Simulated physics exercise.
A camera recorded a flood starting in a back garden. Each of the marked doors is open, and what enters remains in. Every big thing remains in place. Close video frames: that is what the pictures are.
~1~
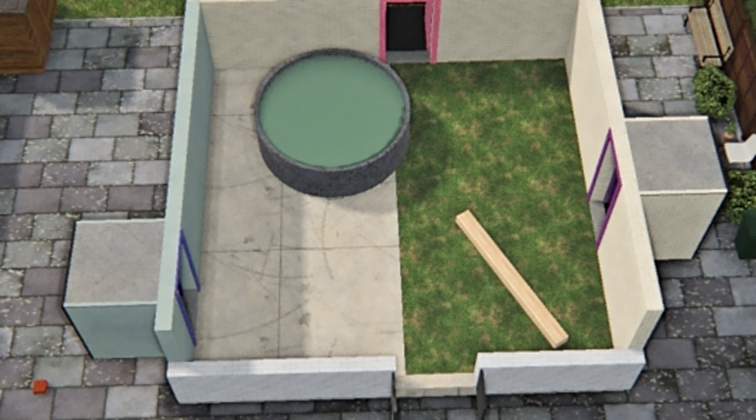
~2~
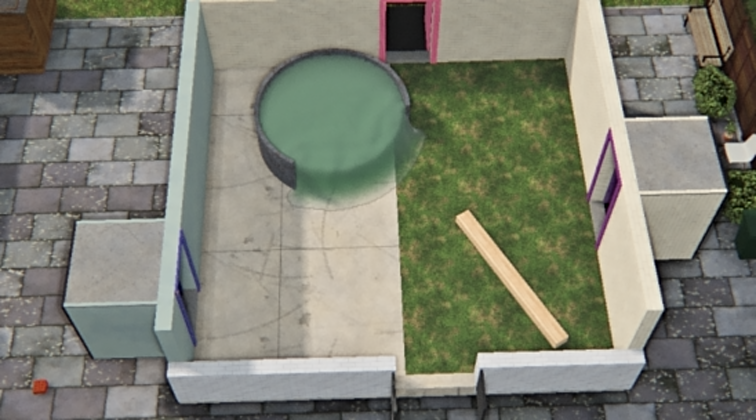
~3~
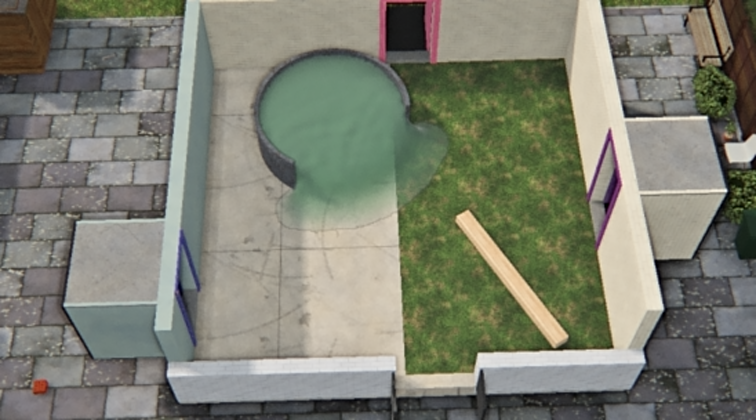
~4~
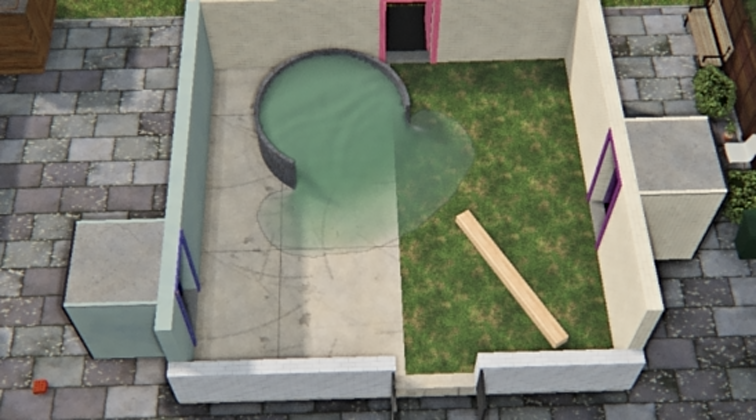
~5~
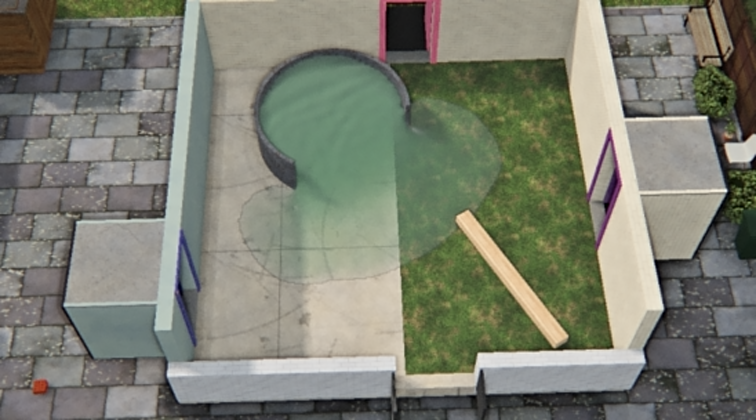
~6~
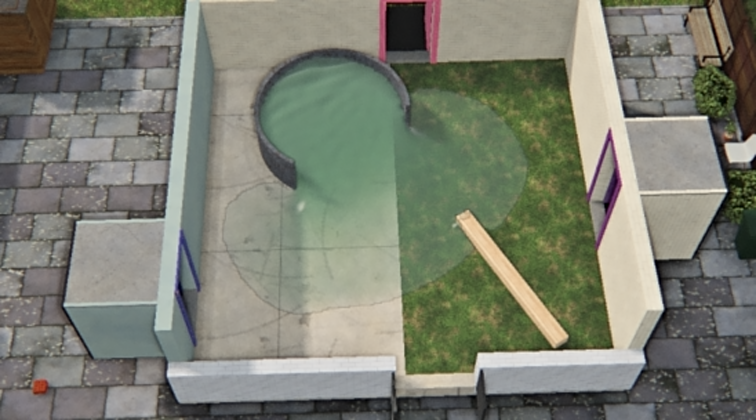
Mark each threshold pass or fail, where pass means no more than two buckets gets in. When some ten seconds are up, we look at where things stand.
Purple door - fail; blue door - pass; pink door - pass.
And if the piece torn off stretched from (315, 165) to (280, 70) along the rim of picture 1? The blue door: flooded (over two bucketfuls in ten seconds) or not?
Well, blue overshoots, as far as I can tell.
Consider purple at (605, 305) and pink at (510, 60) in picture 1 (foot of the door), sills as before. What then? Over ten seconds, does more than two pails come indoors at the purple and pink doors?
Well, purple door overshoots and pink door doesn't reach it.
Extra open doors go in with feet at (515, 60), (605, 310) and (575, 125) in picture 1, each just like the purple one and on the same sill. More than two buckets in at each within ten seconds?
Well, the first one doesn't reach it, the next overshoots, and the last doesn't reach it.
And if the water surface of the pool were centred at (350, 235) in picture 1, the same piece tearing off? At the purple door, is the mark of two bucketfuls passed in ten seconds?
The way I see it, purple misses the mark.
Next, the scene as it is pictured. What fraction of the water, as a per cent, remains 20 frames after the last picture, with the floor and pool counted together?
88 % or so.
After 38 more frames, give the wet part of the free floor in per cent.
The answer is around 95 per cent.
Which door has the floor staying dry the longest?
I'd say the one in pink.
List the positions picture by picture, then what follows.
Still water in the round pool at (332, 110), in the first frame.
The front is at (420, 133), out from the gap at (371, 177), in the second frame.
Water pours out at (371, 178) and has run to (439, 132), in the third frame.
The front is at (461, 129), out from the gap at (371, 180), in the fourth frame.
Water pours out at (371, 180) and has run to (472, 116), in the fifth frame.
Water pours out at (371, 181) and has run to (276, 303), in the sixth frame.
A moment on, water covers 60 % of the floor; the purple door not reached, the blue door wet at the sill, nothing in, the pink door not reached.
Next, water covers 70 % of the floor; the purple door under two buckets in, the blue door wet at the sill, nothing in, the pink door not reached.
Then, water covers 75 % of the floor; the purple door over two buckets in, the blue door wet at the sill, nothing in, the pink door not reached.
Later, water covers 95 % of the floor; the purple door over two buckets in, the blue door under two buckets in, the pink door not reached.
In the end, water covers 95 % of the floor; the purple door far over two buckets in, the blue door under two buckets in, the pink door wet at the sill, nothing in.
